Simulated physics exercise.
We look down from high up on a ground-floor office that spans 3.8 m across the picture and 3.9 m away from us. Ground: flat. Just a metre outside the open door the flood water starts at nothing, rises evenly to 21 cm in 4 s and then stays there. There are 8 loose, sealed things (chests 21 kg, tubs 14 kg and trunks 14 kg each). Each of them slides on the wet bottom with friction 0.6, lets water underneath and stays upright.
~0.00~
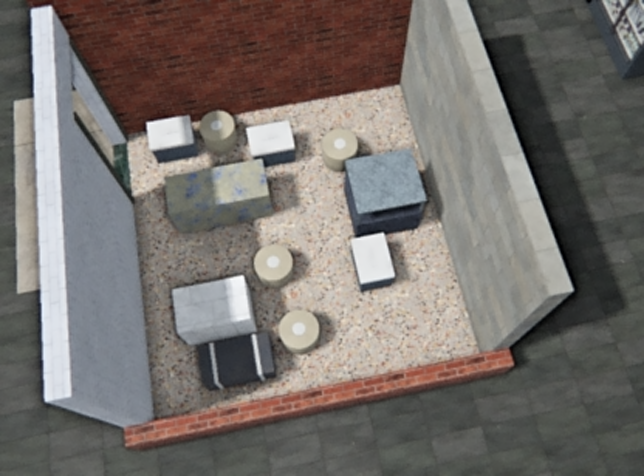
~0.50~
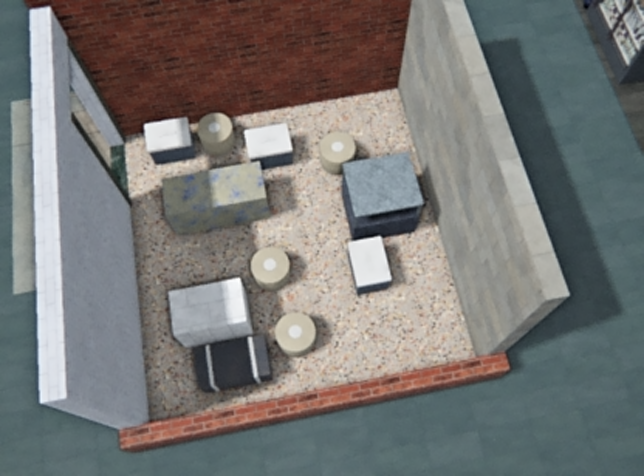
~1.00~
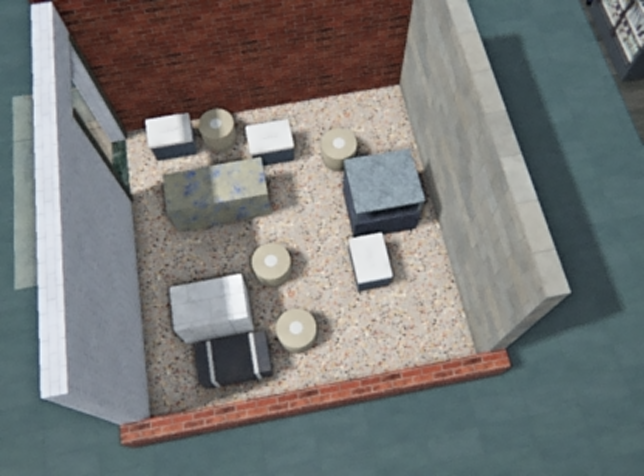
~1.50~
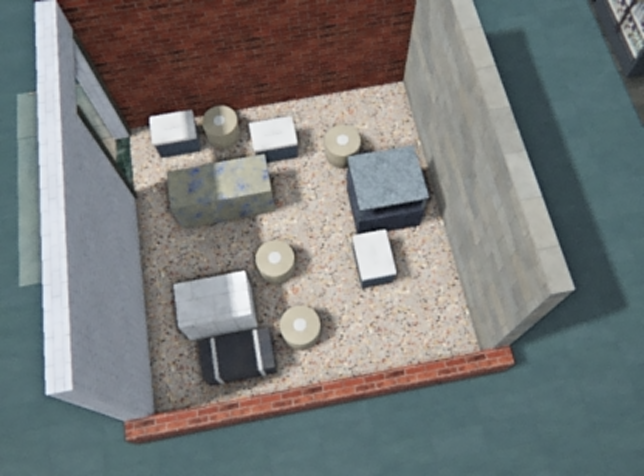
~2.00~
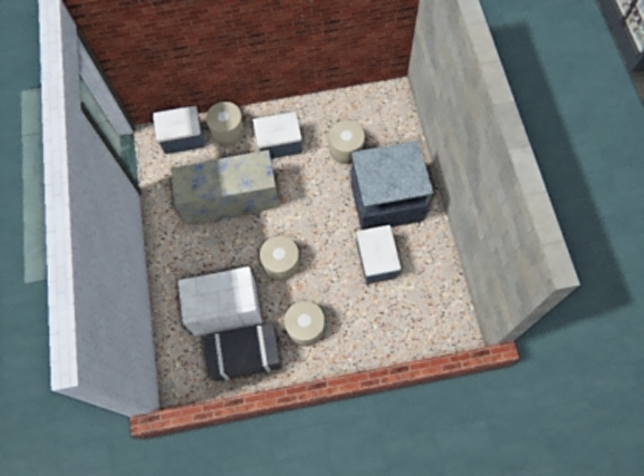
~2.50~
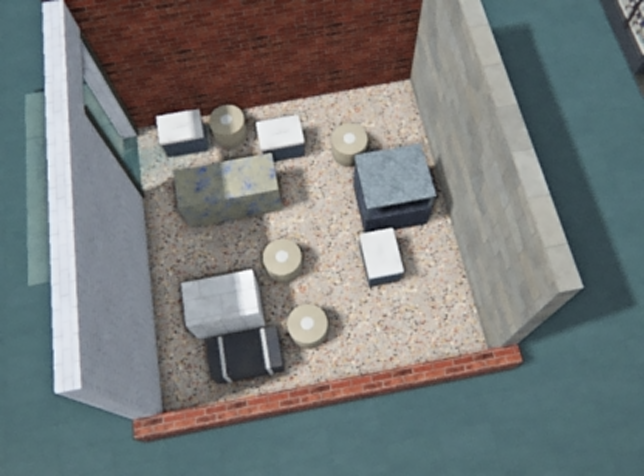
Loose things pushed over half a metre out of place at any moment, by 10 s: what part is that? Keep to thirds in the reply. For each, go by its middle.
My answer: One to two thirds.
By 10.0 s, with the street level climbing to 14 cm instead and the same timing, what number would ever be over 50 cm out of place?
So the tally would be 0.
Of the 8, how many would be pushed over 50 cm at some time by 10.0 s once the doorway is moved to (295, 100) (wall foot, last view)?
That gives 1 of them.
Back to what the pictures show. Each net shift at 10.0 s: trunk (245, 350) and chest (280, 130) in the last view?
In that order: 0 cm, 120 cm.
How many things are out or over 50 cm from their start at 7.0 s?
At that time I count 3.
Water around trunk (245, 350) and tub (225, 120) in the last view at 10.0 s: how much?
Depths: Near 4 cm, then near 15 cm.
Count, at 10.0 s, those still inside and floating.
That would be 3 of them.
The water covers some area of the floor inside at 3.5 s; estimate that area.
About 1.5 m2.
After 3.5 s 0 of 8 are over 50 cm from their spots; 0 afloat.
After 4.5 s 0 of 8 are over 50 cm from their spots; 0 afloat.
After 7.0 s 3 of 8 are over 50 cm from their spots; 0 afloat.
After 10.0 s 4 of 8 are over 50 cm from their spots, and 4 have been at some point; 3 afloat.
